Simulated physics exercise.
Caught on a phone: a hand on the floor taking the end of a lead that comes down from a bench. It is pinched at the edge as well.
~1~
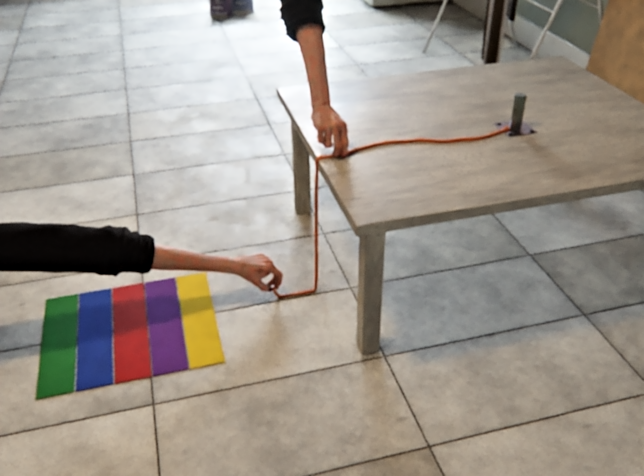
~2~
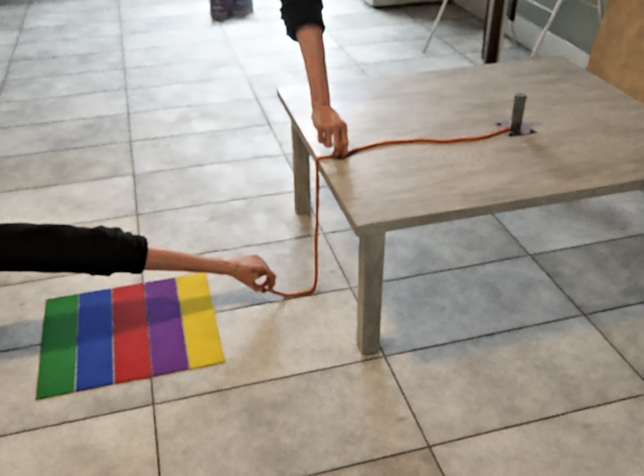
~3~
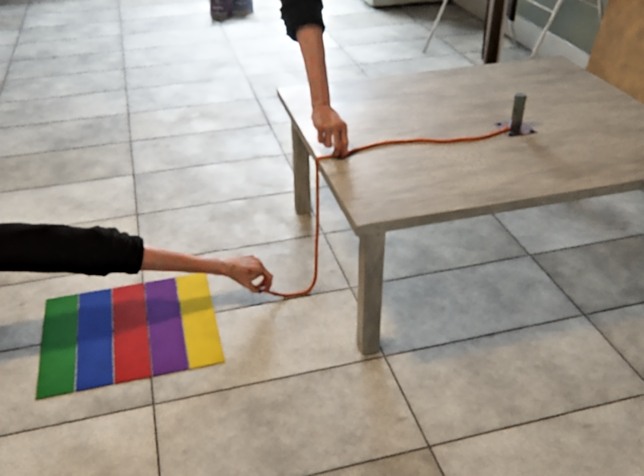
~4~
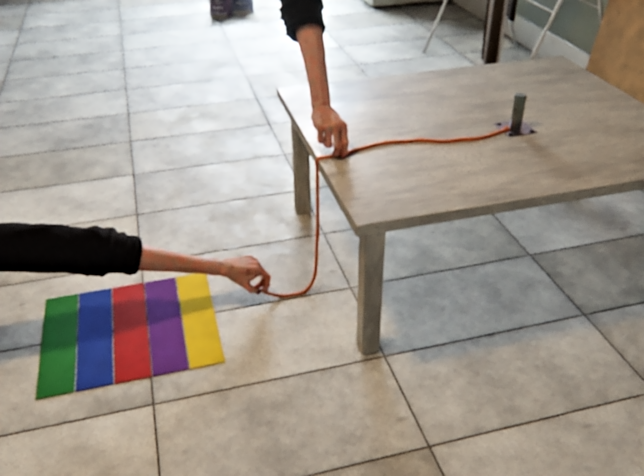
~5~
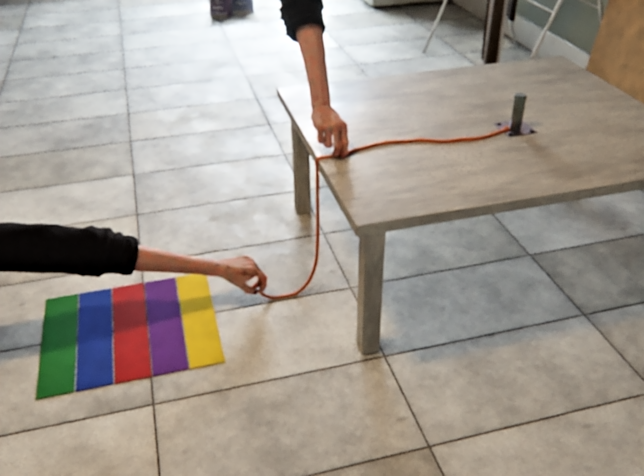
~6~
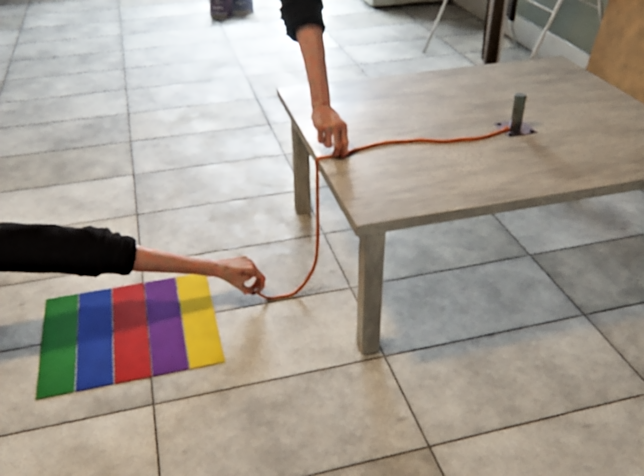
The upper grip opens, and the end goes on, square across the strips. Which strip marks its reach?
The end stops over the purple strip.
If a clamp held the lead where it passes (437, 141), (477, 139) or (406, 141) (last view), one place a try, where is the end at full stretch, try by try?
About (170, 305), (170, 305) and (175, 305).
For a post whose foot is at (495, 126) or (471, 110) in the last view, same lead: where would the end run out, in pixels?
Try by try, around (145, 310) and (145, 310).
Soon after, end near (218, 298); short of the strips.
Then, end near (186, 303); over yellow.
At full stretch, end near (166, 307); over purple. It gets as far as the purple strip.
